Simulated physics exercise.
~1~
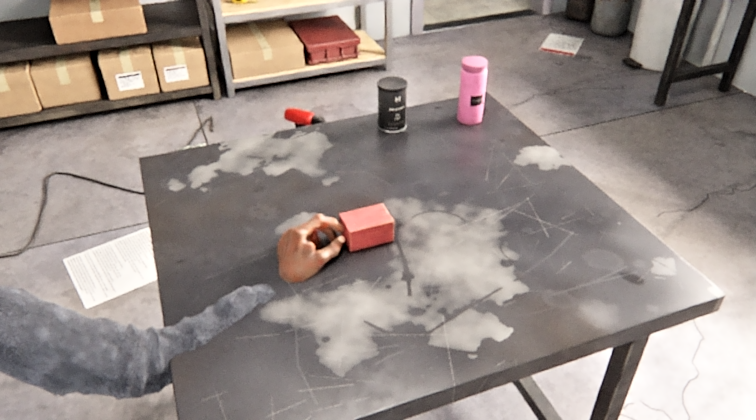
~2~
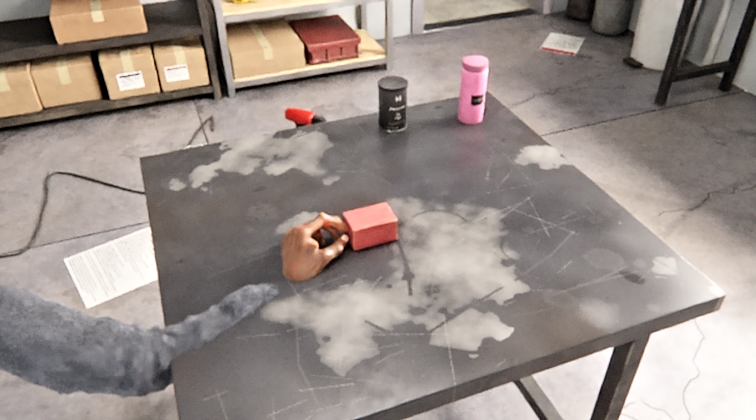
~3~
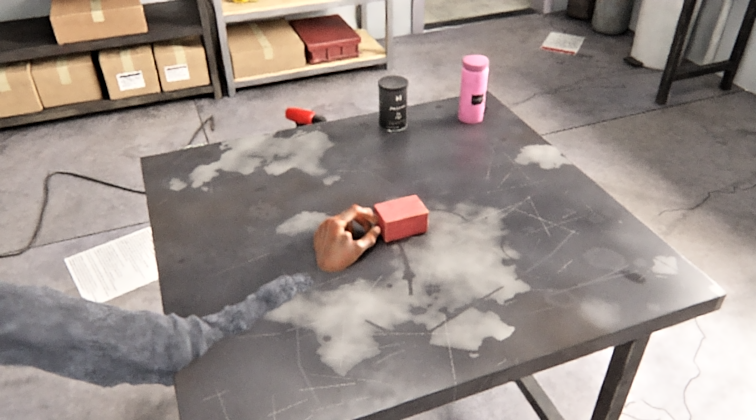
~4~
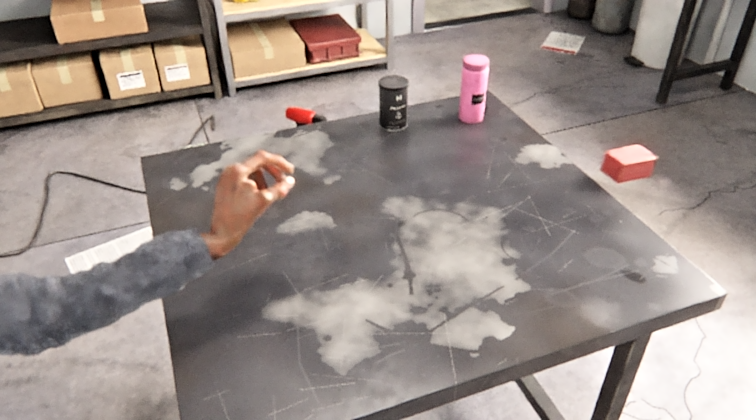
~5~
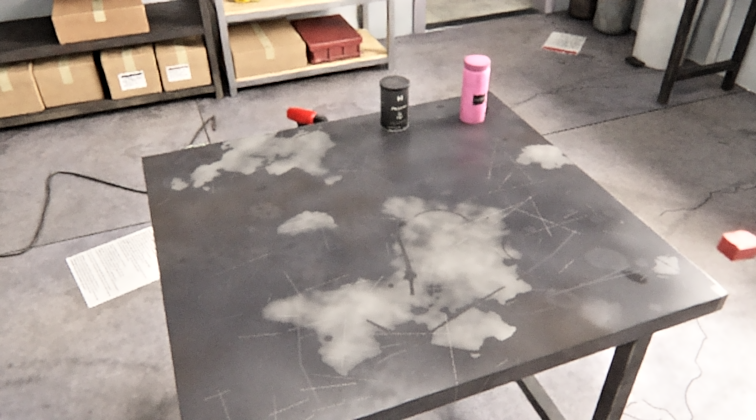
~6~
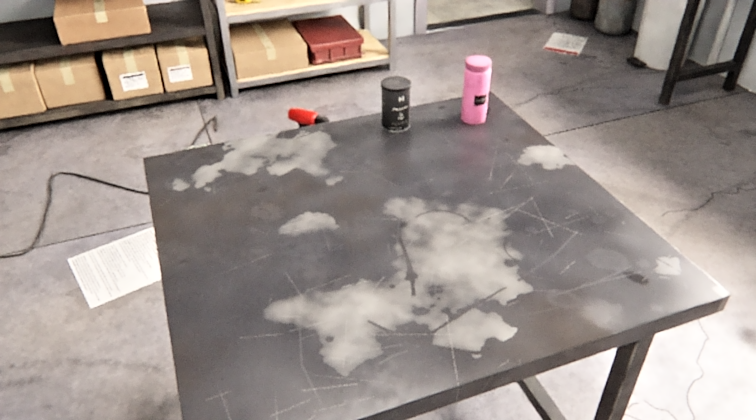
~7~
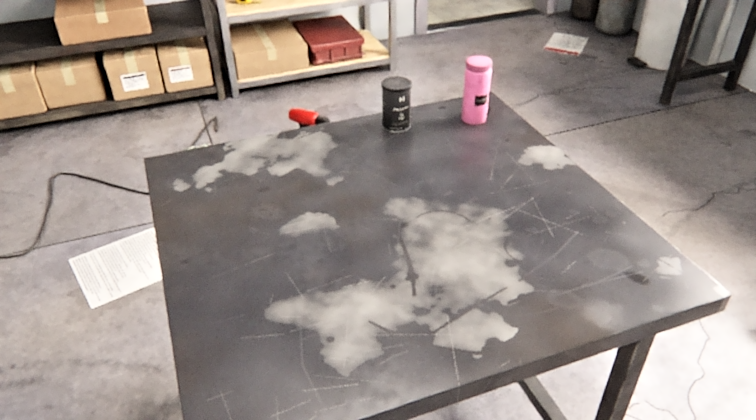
A red block was pushed rightward across a scuffed dark table by a hand, which let go and drew back as the block slid off the right side and out of view, leaving the black tin and pink jar standing where they were.
